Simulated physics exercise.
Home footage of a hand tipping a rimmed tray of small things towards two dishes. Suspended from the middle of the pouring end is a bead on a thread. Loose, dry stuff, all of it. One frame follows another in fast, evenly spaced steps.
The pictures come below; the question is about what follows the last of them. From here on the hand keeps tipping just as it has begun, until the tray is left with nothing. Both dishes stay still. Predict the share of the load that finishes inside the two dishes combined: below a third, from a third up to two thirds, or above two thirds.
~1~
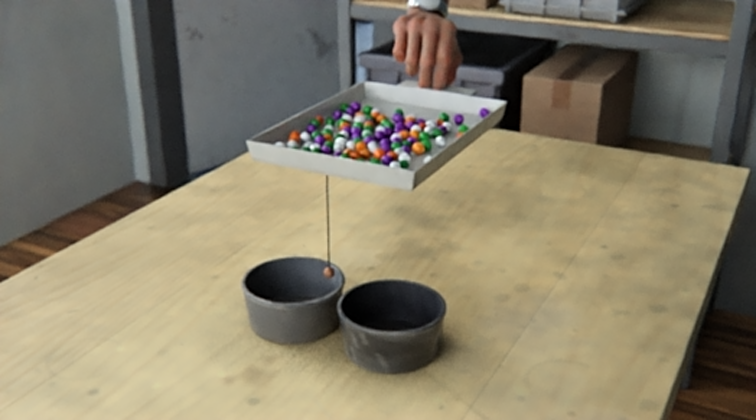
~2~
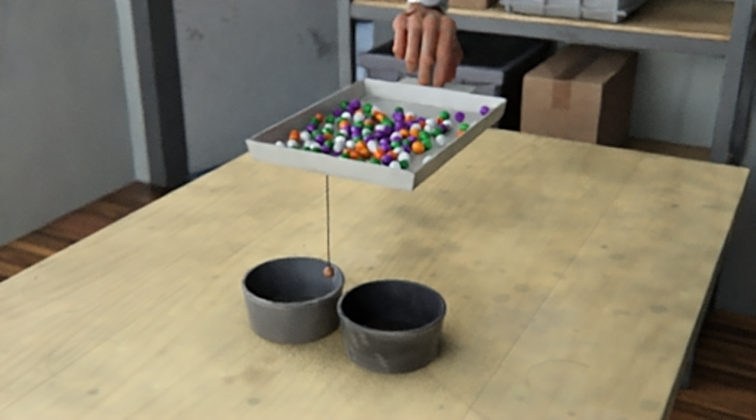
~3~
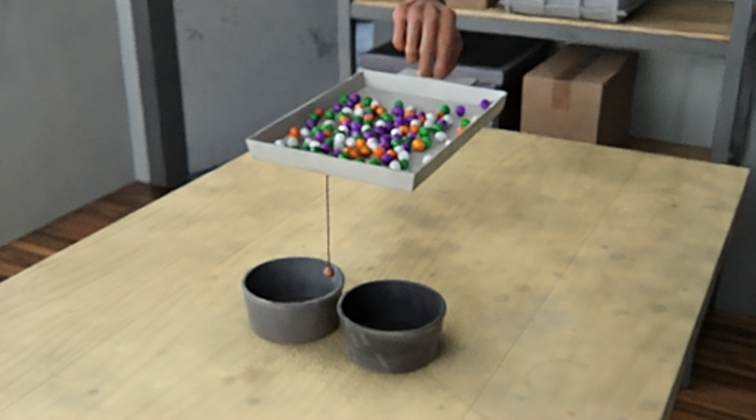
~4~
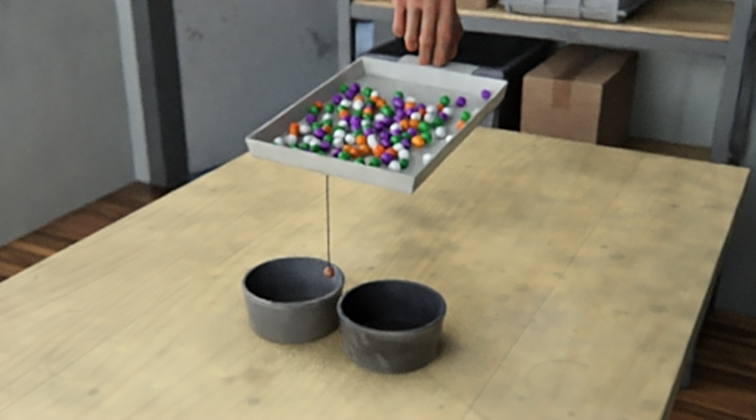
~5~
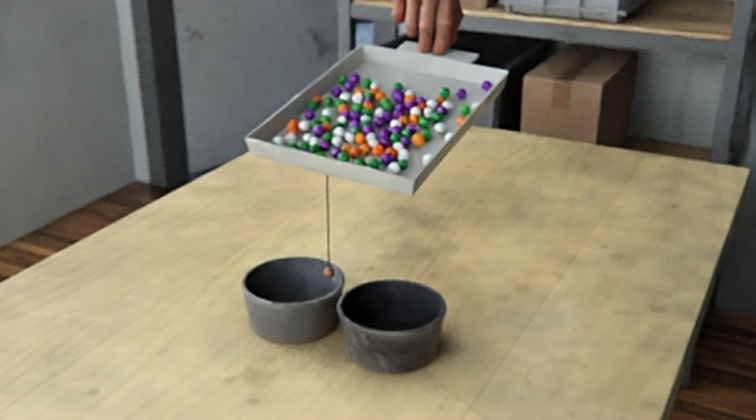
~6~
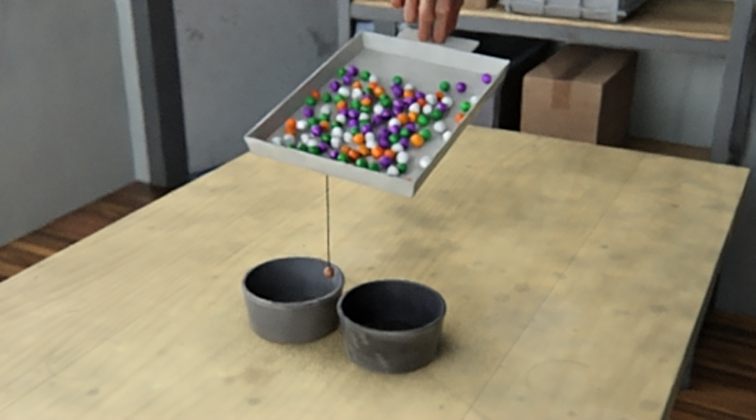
When it's done, the haul in the dishes makes a third without going past two thirds.
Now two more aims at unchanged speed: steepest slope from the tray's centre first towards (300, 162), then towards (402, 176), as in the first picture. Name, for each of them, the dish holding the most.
Try one: The left-side dish. Try two: The right-side dish.
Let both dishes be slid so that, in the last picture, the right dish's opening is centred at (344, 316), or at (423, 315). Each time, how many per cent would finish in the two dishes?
Roughly 60% first, roughly 50% second.
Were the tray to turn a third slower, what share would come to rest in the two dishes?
Estimated share: Some 50%.
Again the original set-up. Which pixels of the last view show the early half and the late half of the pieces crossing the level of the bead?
Around (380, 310) first; around (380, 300) second.
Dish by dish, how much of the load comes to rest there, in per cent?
For the left dish some 0 %, for the right dish some 50 %.
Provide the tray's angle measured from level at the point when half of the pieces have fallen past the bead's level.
The tilt then is about 90°.
Soon after the last picture, tray tipped steeply; nearly all on the tray; a stray few in the air.
A little later, tray tipped right over; a small part on the tray; about a third in the right dish; about a third outside both; about a quarter in the air.
Later still, tray tipped past a quarter turn; about half in the right dish; about half outside both.
By the end, tray tipped past a quarter turn; about half in the right dish; none in the left dish; about half outside both.
